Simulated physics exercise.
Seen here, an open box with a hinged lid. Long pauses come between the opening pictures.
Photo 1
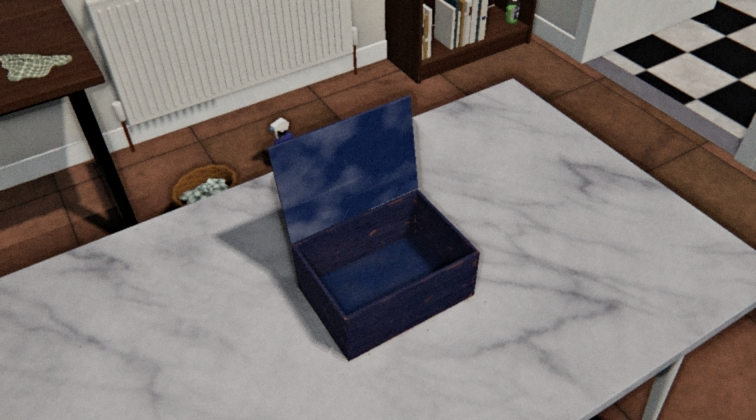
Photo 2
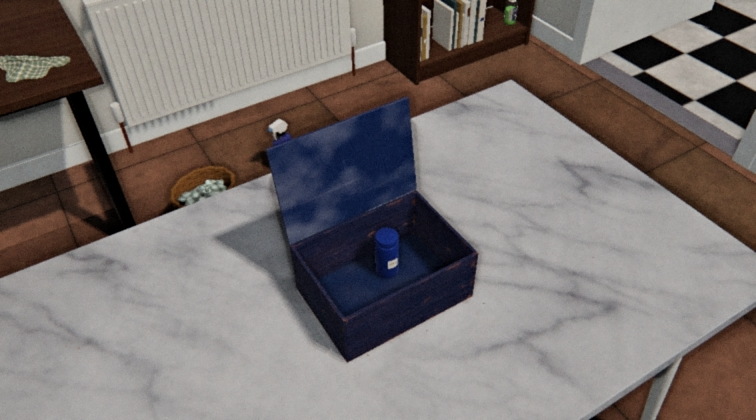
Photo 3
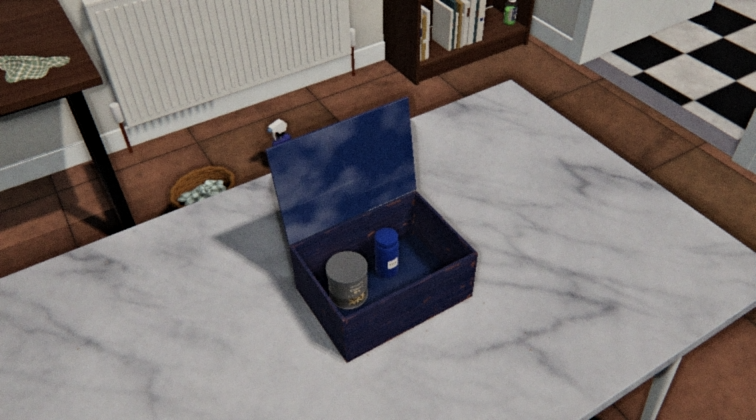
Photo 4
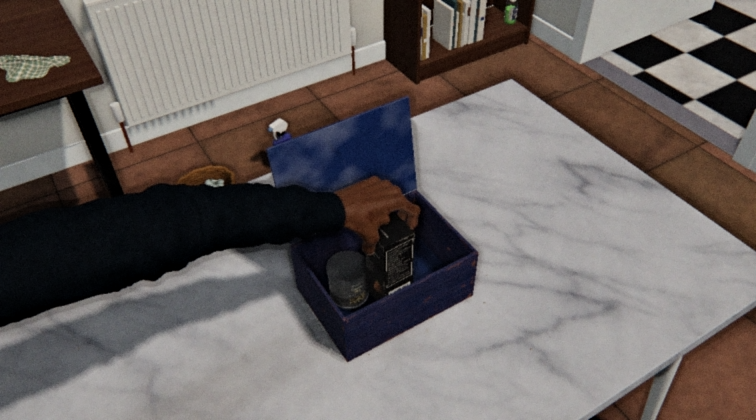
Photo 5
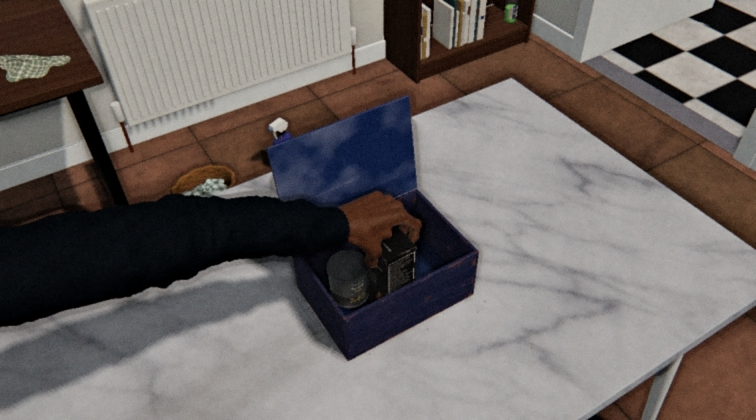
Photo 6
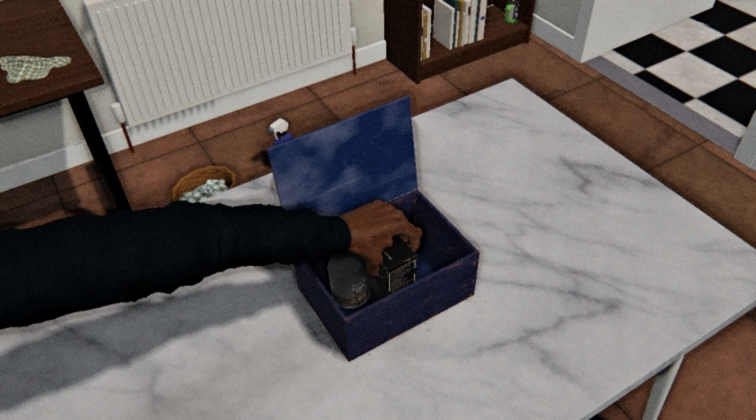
On a marble-topped table, an open blue box with a hinged lid sits empty, then holds a small blue container, and then a grey tin beside it. A dark-sleeved arm reaches in from the left and lowers a black carton into the box, the hand still gripping it.
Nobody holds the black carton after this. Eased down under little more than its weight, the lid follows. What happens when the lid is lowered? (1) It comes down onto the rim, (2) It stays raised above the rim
(2) It stays raised above the rim.
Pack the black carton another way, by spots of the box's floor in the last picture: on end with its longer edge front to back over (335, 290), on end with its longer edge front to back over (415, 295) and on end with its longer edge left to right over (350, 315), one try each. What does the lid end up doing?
First, it stays open; second, it stays open; third, it stays open.
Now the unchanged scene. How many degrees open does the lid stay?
The lid sits around 25° above the rim.
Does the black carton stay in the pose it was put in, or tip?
Simply put, the black carton remains unturned.
Then, 1.40 s later than the last frame, lid 76° above the rim.
Then, 1.80 s later than the last frame, lid 32° above the rim.
Then, 3.60 s later than the last frame, lid 25° above the rim.
When it is over, lid 25° above the rim; all 3 as before. End places, in pixels of the last picture, black carton near (392, 282).
